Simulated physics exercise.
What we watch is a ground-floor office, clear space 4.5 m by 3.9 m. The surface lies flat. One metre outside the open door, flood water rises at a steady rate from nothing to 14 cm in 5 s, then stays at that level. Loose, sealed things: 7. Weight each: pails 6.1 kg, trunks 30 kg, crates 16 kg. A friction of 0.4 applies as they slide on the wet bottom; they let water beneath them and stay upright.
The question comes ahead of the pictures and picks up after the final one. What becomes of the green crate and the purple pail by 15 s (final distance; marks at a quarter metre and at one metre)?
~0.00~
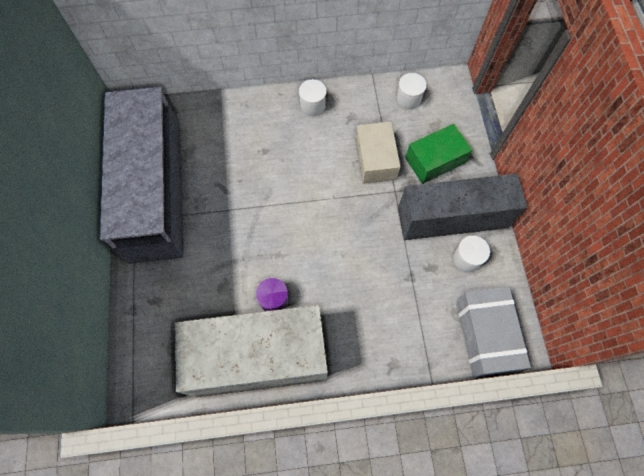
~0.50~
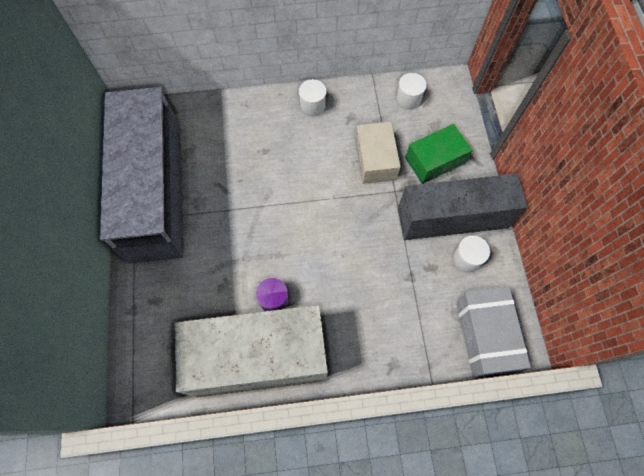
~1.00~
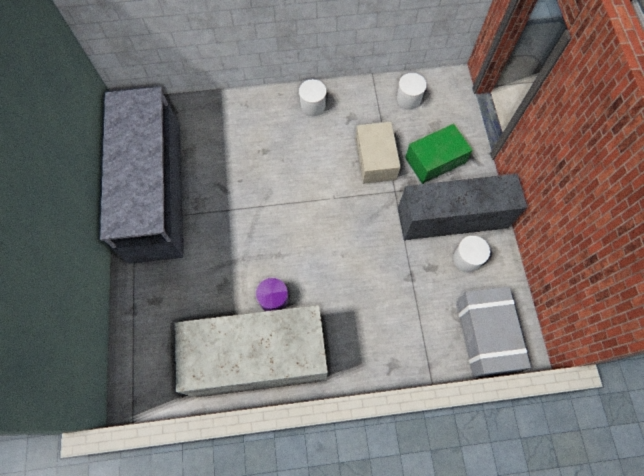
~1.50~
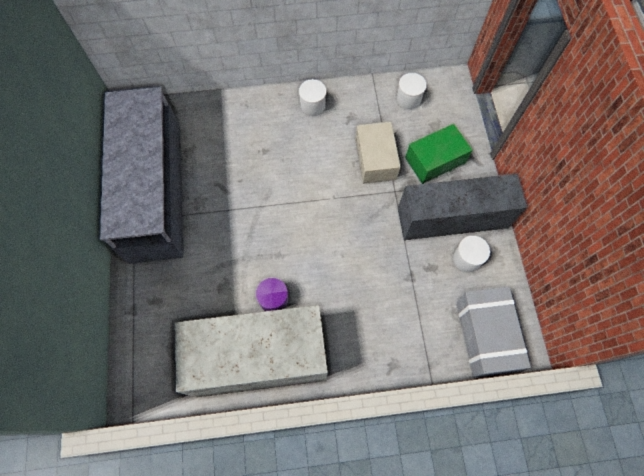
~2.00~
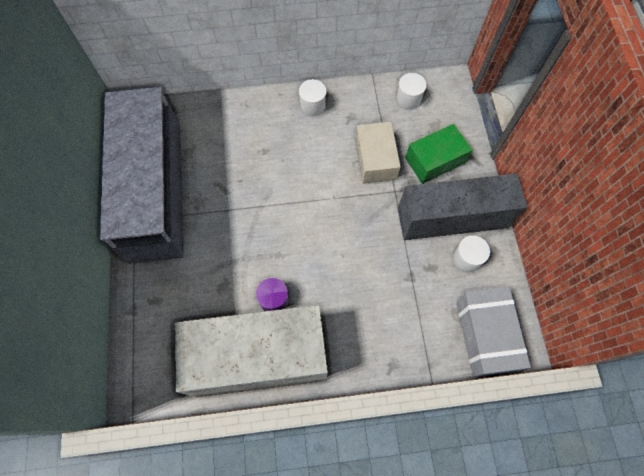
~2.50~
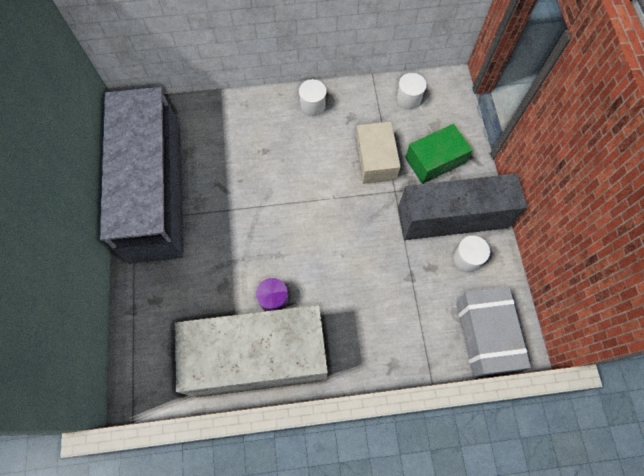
Green crate shifts slightly; purple pail remains where it was.
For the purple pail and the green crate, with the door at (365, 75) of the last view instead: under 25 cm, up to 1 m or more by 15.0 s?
In that case the purple pail remains where it is, the green crate shifts a modest distance.
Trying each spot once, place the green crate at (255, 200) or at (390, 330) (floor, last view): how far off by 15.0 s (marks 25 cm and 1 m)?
In turn: It hardly budges; it hardly budges.
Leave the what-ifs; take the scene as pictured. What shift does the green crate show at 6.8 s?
Some 10 cm from the start.
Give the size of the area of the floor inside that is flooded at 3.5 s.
Somewhere about 0.5 m2, give or take.
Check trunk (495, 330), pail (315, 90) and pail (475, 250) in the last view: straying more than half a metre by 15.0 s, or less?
Going one by one, I get below, beyond and below.
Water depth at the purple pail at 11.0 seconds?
I'd put it at about 3 cm.
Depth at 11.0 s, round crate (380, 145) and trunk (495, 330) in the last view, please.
Close to 4 and 1 centimetres.
After 3.5 s the green crate is near (441, 147), 0.0 m from its start, aground; the purple pail is near (272, 293), 0.0 m from its start, aground; 0 afloat.
After 6.8 s the green crate is near (434, 150), 0.1 m from its start, aground; the purple pail is near (272, 293), 0.0 m from its start, aground; 0 afloat.
After 11.0 s the green crate is near (422, 176), 0.4 m from its start, aground; the purple pail is near (272, 293), 0.0 m from its start, aground; 0 afloat.
After 15.0 s the green crate is near (422, 176), 0.4 m from its start, aground; the purple pail is near (272, 293), 0.0 m from its start, aground; 0 afloat.
